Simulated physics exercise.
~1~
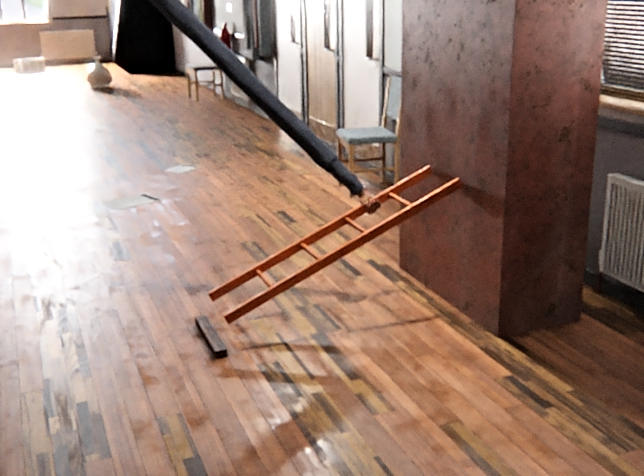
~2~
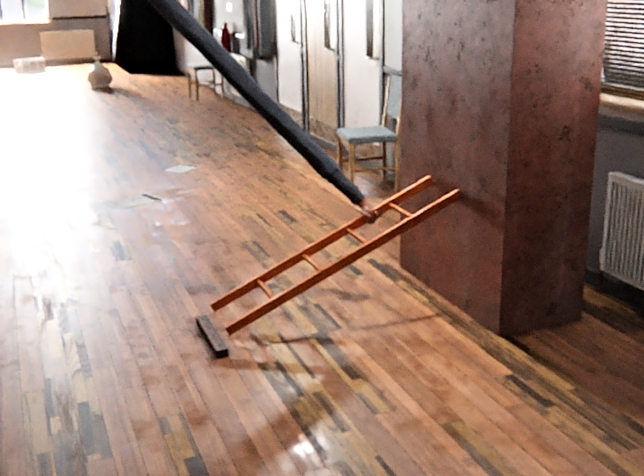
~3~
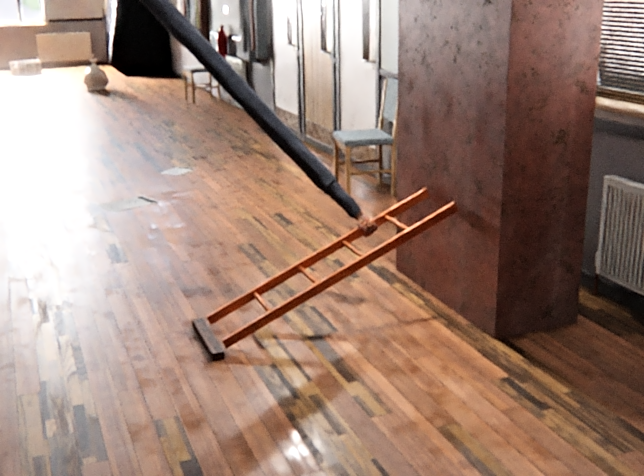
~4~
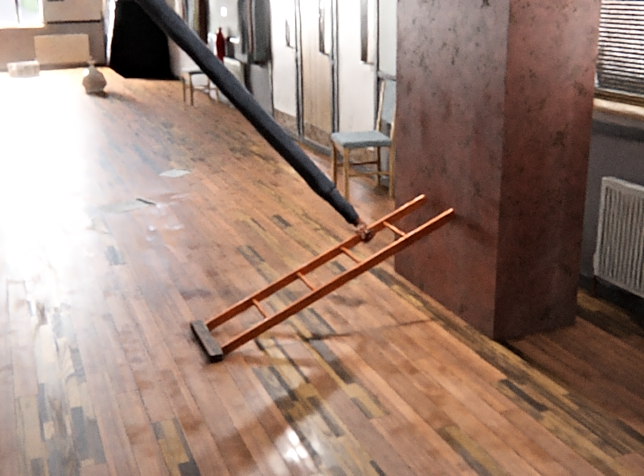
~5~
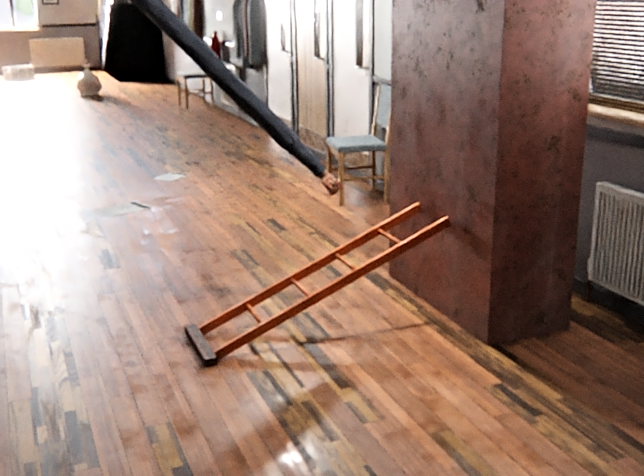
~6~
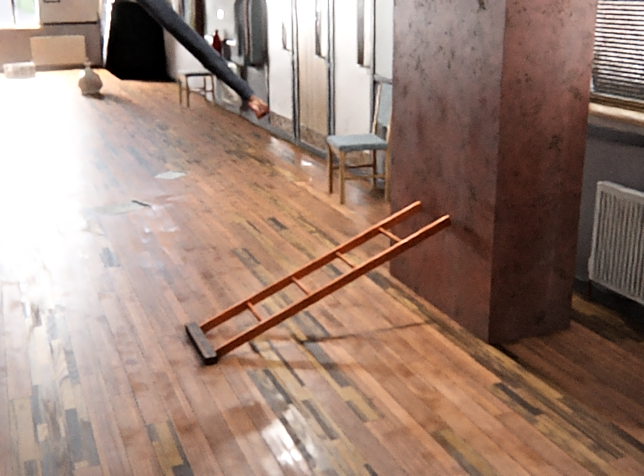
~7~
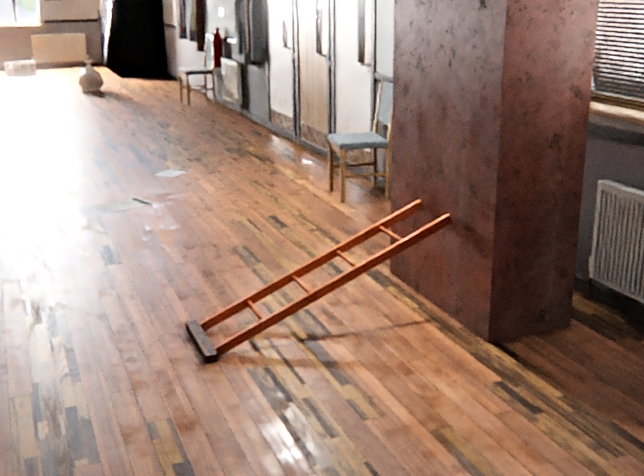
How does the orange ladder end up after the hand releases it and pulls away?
The orange ladder holds its place, still leaning against the pillar with its foot at the dark strip on the floor.
